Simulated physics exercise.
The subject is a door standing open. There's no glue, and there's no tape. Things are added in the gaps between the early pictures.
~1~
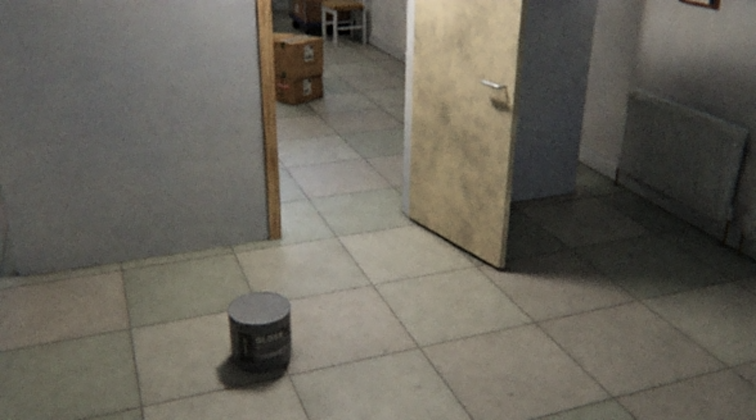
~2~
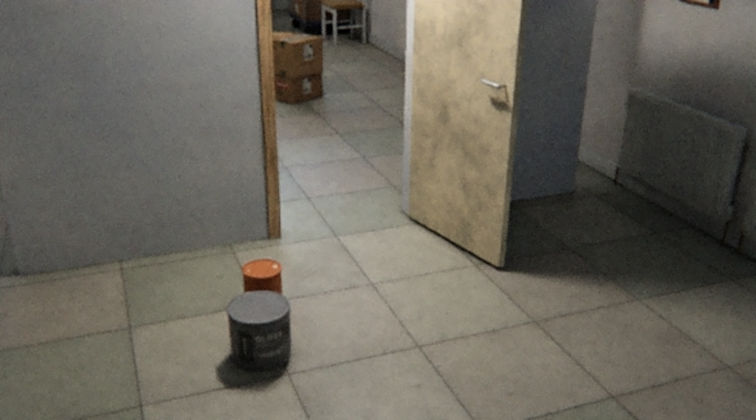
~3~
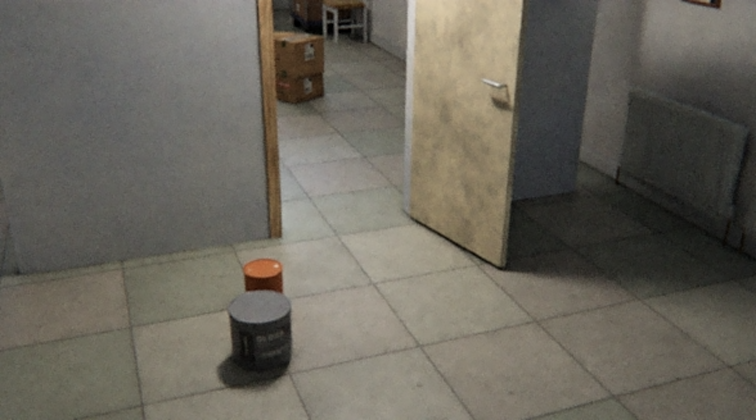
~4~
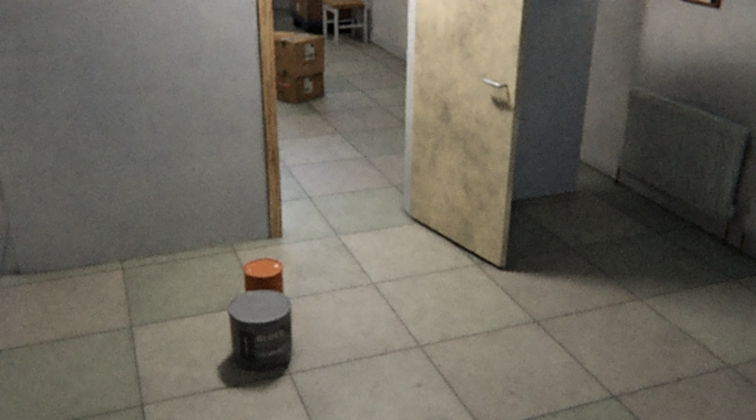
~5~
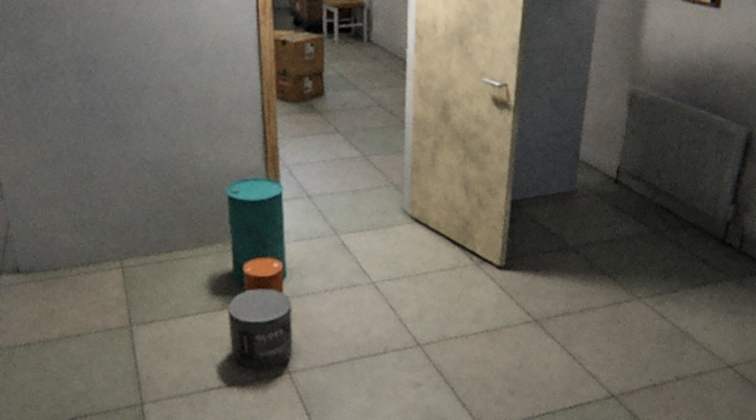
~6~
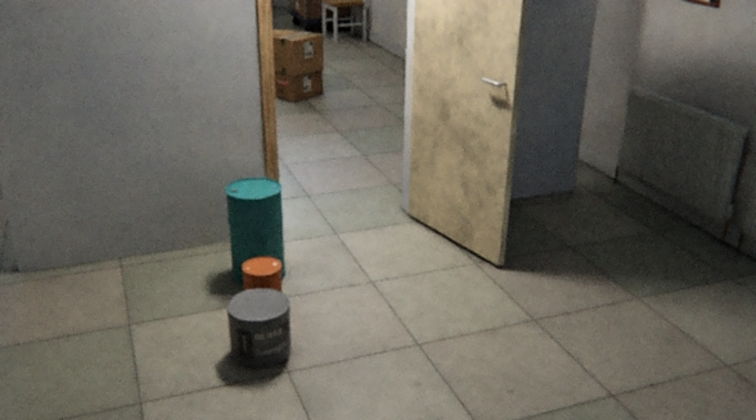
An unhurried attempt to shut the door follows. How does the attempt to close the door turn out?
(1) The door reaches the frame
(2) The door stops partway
The answer is 1.
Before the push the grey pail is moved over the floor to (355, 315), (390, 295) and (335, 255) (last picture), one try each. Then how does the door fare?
Case one: Swings all the way; case two: Swings all the way; case three: Gets held up.
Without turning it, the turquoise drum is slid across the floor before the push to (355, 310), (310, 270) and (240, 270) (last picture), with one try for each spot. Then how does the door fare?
Door, in order of tries: Fully closed, fully closed, fully closed.
Then, 0.60 s past the last view, open by 79°.
Then, 1.00 s past the last view, open by 44°.
Then, 1.30 s past the last view, open by 13°.
Finally, open by 0°; all 3 still in place. Final places as the last picture's camera would see them, turquoise drum near (257, 232).
